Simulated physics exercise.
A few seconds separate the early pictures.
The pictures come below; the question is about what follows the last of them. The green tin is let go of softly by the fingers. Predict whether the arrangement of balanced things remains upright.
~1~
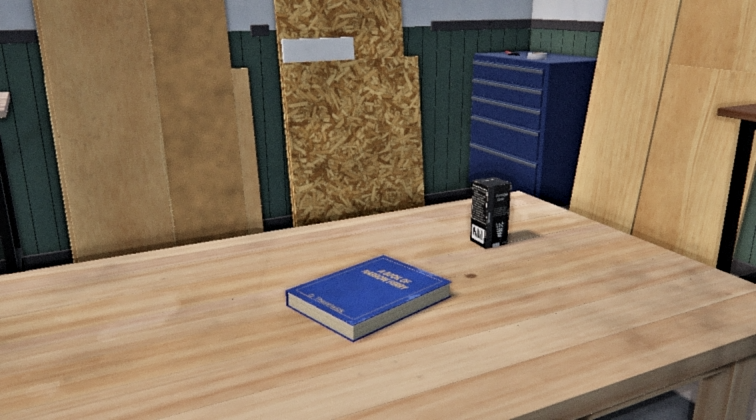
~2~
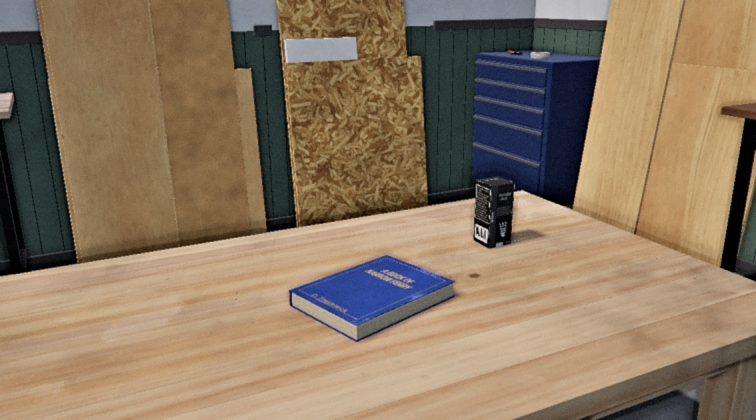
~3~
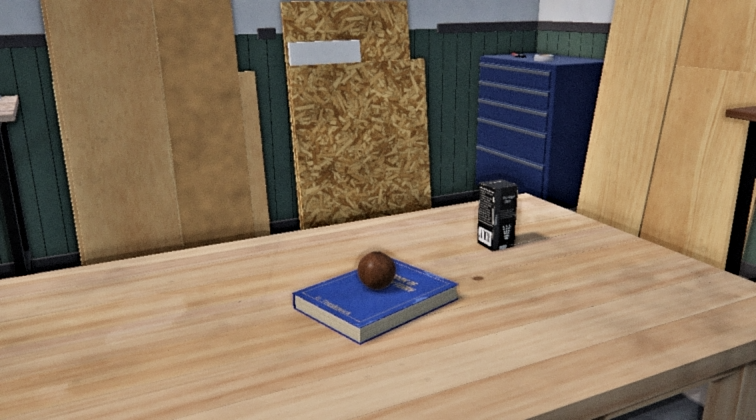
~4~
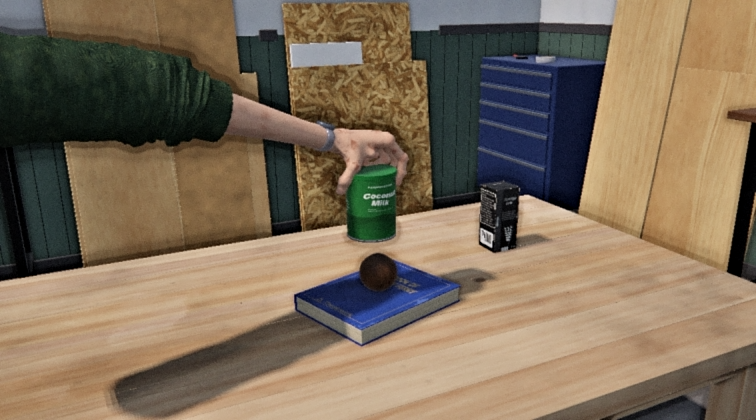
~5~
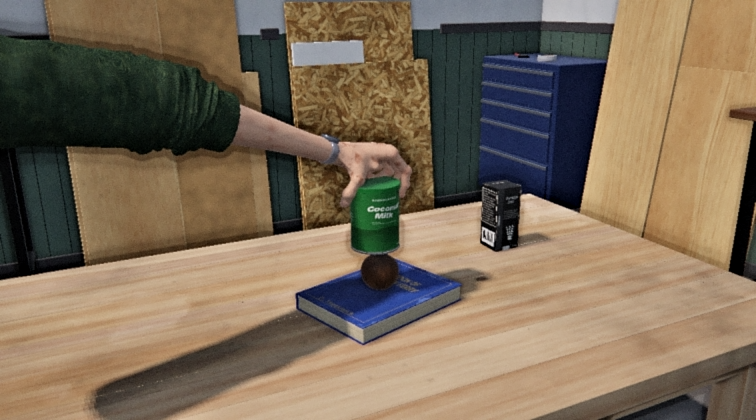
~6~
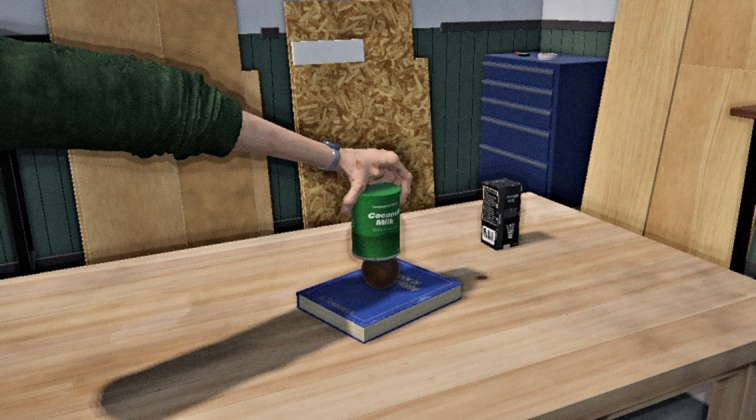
It tips over.
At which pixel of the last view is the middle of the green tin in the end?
Somewhere around (189, 312) in the last picture.
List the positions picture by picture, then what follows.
In the first frame, the last thing is not in view yet; blue book (370, 294).
In the second frame, the last thing is not in view yet.
In the third frame, the last thing is not in view yet; black carton (497, 215).
The fourth frame shows still above its spot; green tin (371, 202); blue book (378, 298).
The fifth frame shows still above its spot; green tin (375, 214); brown onion (380, 271).
The sixth frame shows set down, still held; green tin (376, 221); black carton (501, 214).
Then, 0.50 s after the last picture, green tin now fallen.
Then, 0.70 s after the last picture, things are still on the move.
Then, 1.10 s after the last picture, as before.
At rest, fallen, green tin; the other 3 in place. Seen from the same camera at the end, green tin near (189, 312). The pile gives way.
